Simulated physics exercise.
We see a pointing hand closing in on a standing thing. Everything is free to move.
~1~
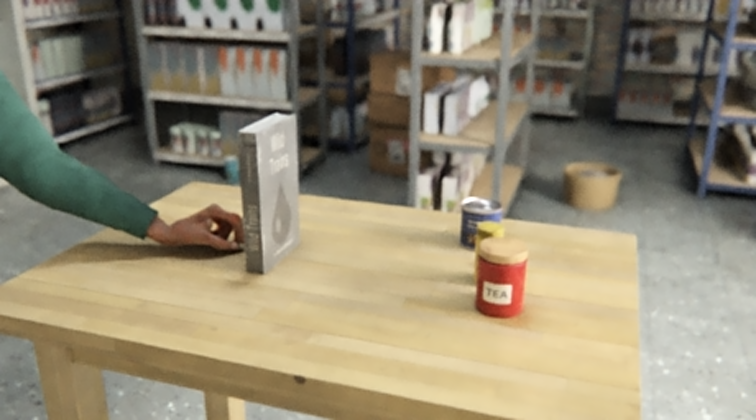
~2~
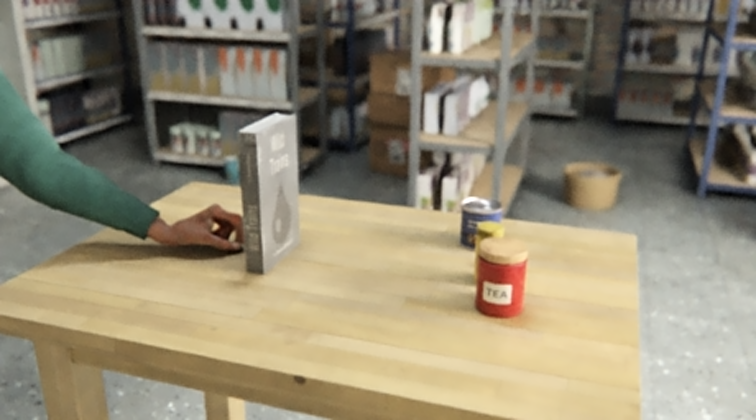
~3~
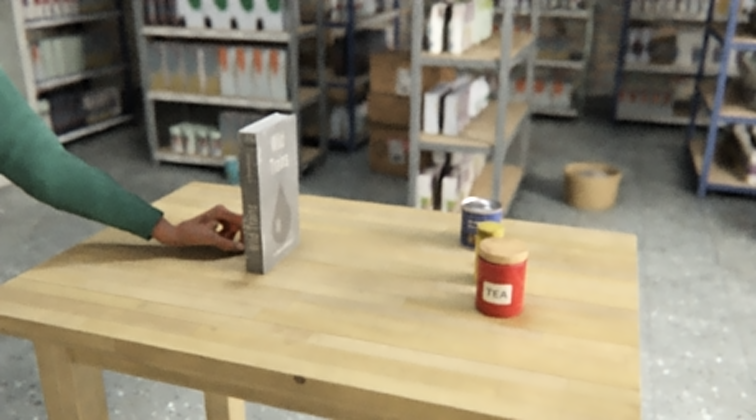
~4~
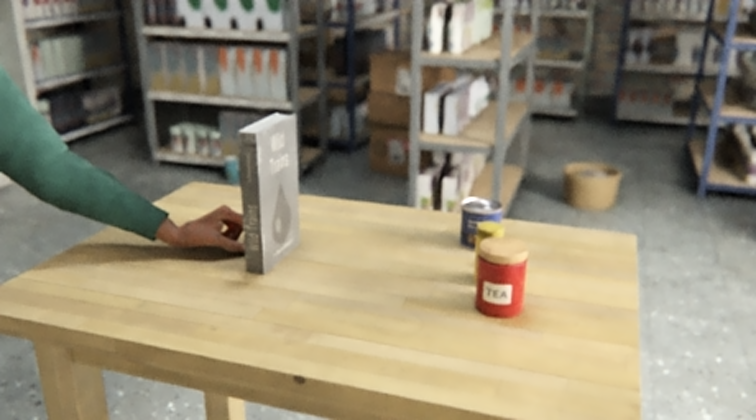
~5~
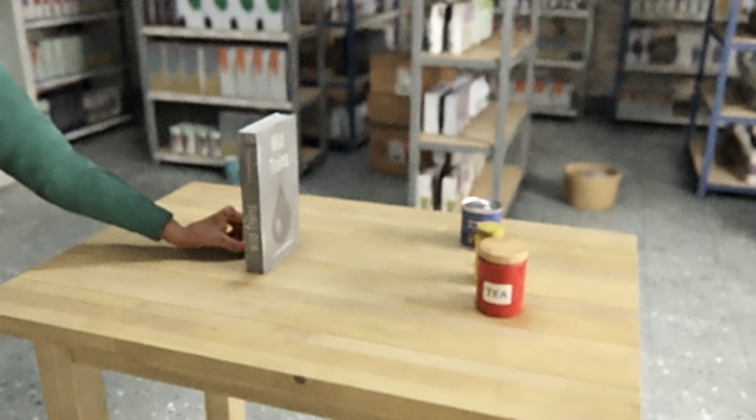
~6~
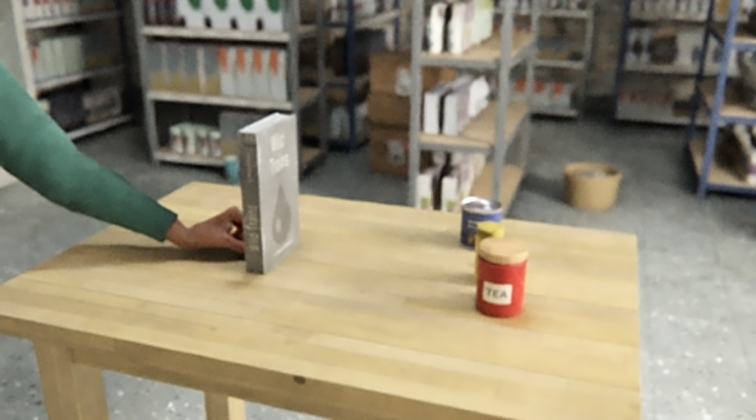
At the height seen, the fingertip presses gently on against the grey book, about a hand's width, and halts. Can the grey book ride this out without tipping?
The grey book keeps standing.
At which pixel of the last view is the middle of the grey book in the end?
Around (336, 200).
Then, 0.40 s after the last picture, grey book slid a little near (286, 194).
Then, 1.00 s after the last picture, grey book slid a little near (312, 197).
Then, 1.50 s after the last picture, grey book slid about its own width near (334, 199).
At rest, moved from the start, grey book. Seen from the same camera at the end, grey book near (336, 200).
